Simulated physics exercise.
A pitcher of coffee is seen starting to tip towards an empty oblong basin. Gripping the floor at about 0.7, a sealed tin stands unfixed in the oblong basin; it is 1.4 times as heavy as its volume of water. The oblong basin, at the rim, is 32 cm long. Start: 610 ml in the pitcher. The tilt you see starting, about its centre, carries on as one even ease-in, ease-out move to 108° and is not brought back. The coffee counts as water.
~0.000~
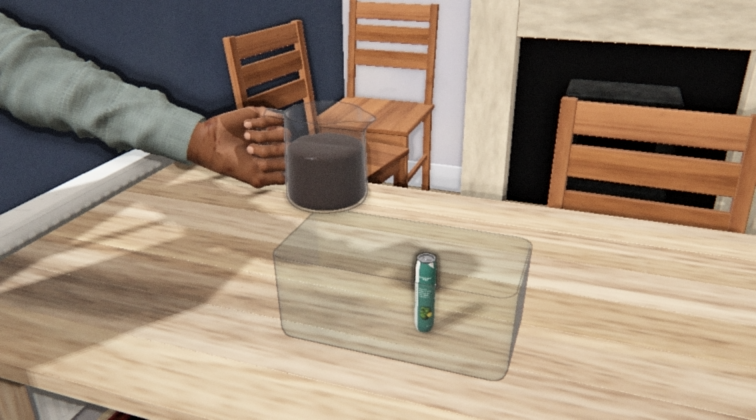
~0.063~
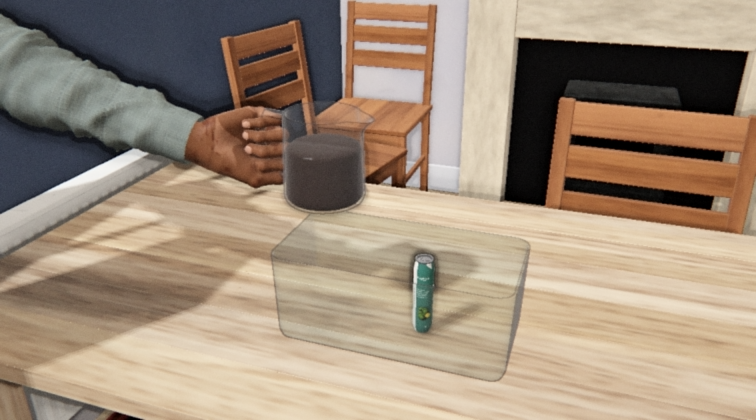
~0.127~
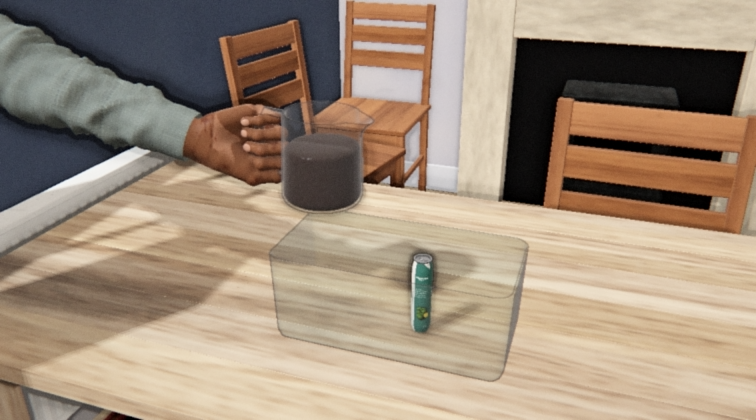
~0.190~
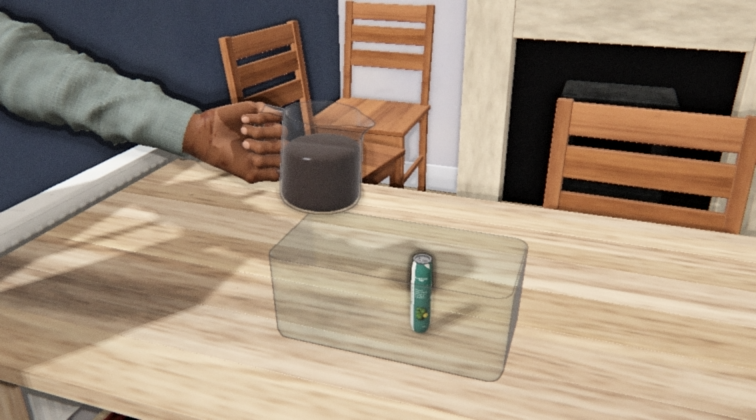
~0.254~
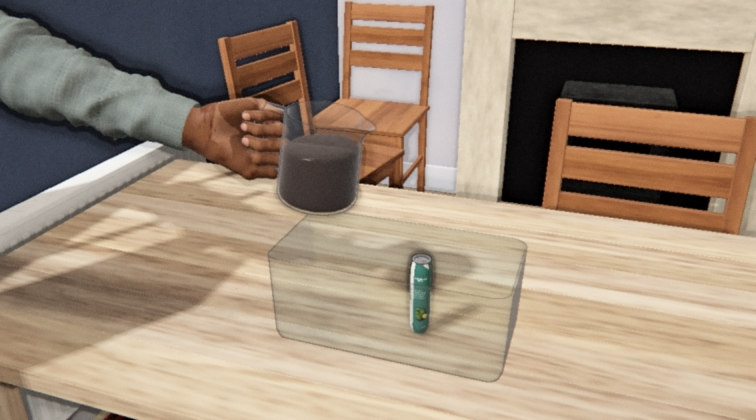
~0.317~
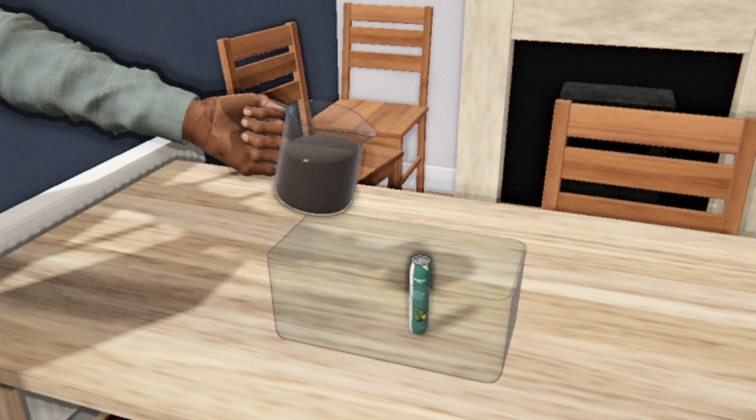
A clear pitcher of dark coffee hangs upright beside a hand at the left, above a wooden table where a transparent oblong basin and a small green tin sit. The pitcher then leans slightly to the right, its tilt growing gradually while the basin and tin stay still.
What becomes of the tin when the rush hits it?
It keels over.
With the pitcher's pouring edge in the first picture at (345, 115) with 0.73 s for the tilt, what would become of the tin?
Result: Tin upright.
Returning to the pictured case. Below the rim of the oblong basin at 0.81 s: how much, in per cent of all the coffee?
Near 1 in a hundred.
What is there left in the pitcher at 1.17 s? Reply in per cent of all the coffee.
Close to 36 percent of the total.
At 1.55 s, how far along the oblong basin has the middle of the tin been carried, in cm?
Close to 7 cm.
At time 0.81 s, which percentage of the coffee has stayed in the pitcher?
Portion remaining: Approx. 94 per cent.
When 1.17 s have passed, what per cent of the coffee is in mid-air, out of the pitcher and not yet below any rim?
About 16 per cent.
After 0.81 s the tilt is 63° and 93 per cent is still to pour; the tin stands where it began.
After 1.17 s the tilt is 98° and 37 per cent is still to pour; the tin leans 8°.
After 1.55 s the tilt is 108° and 3 per cent is still to pour; the tin lies on its side.
After 1.96 s the tilt is 108° and 0 per cent is still to pour; the tin lies on its side.
In the end the tin lies on its side.
